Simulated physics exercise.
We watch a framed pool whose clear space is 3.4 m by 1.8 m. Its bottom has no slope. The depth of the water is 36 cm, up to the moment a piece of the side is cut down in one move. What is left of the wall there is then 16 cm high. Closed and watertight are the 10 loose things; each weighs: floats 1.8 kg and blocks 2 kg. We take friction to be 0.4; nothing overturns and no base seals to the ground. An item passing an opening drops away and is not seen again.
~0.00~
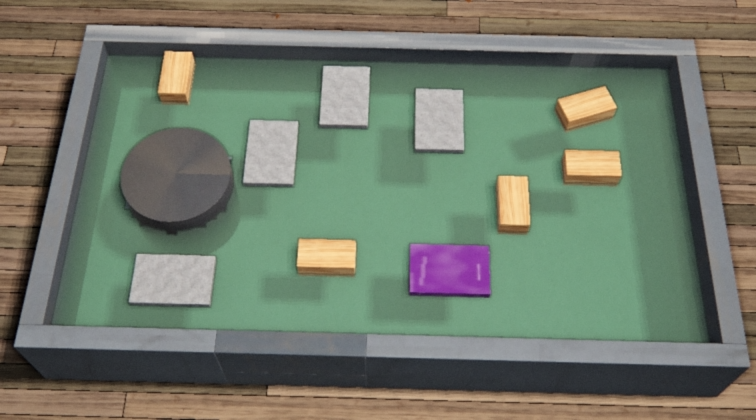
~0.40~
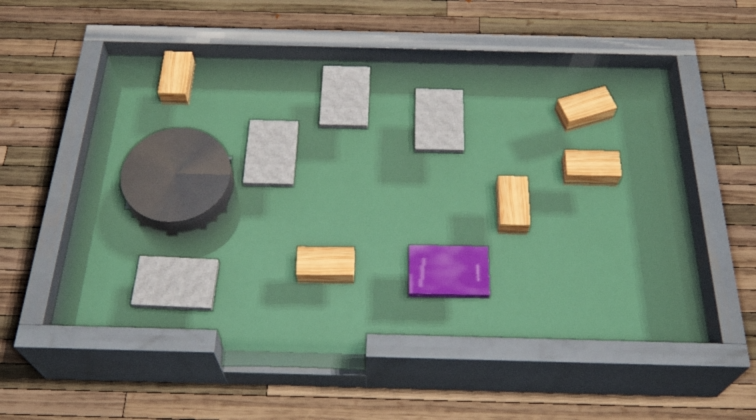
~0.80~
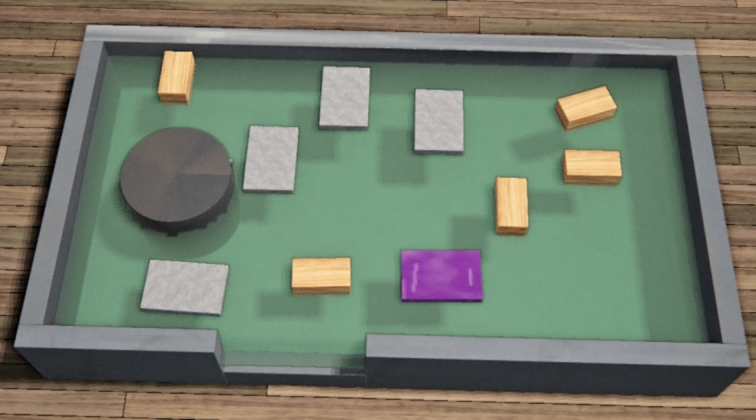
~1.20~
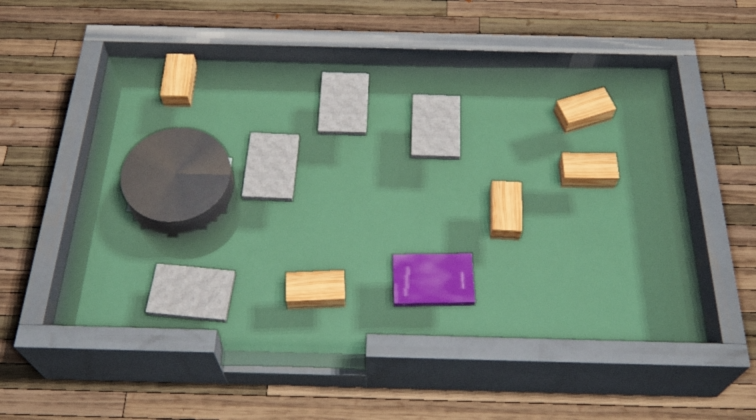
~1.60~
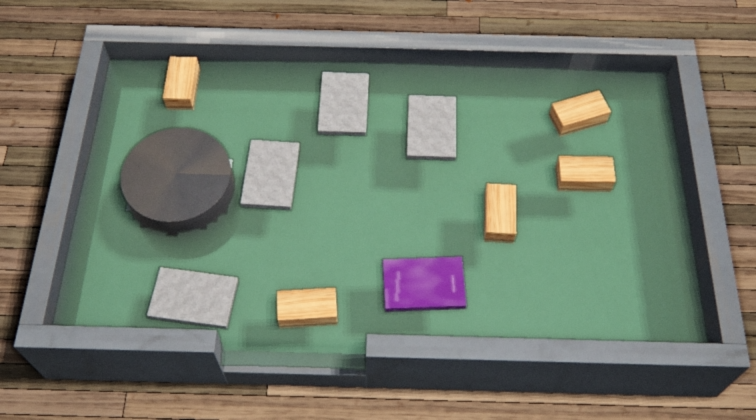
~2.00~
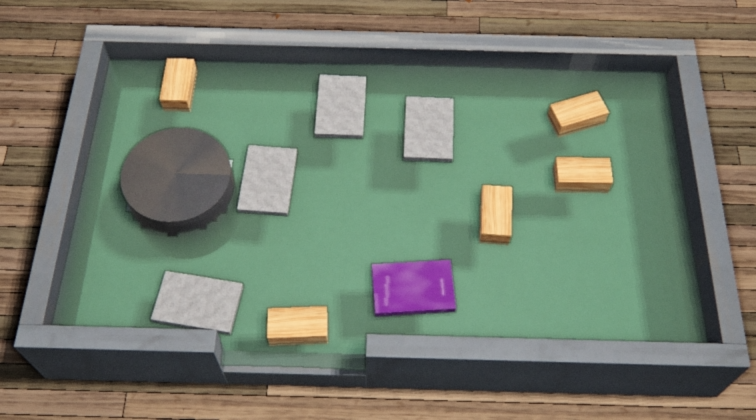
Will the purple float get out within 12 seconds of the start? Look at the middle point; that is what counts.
It is clear of the pool.
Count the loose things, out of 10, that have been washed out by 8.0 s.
I count 2 of them.
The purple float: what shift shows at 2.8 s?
Roughly 30 centimetres by that point.
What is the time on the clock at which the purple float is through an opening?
That happens at about 5.0 s.
After 2.8 s the purple float is near (394, 296), 0.3 m from its start, afloat; 1 of 10 are out; 9 afloat.
After 5.4 s the purple float has gone out; 2 of 10 are out; 8 afloat.
After 8.0 s the purple float has gone out; 2 of 10 are out; 8 afloat.
After 12.0 s the purple float has gone out; 2 of 10 are out; 8 afloat.
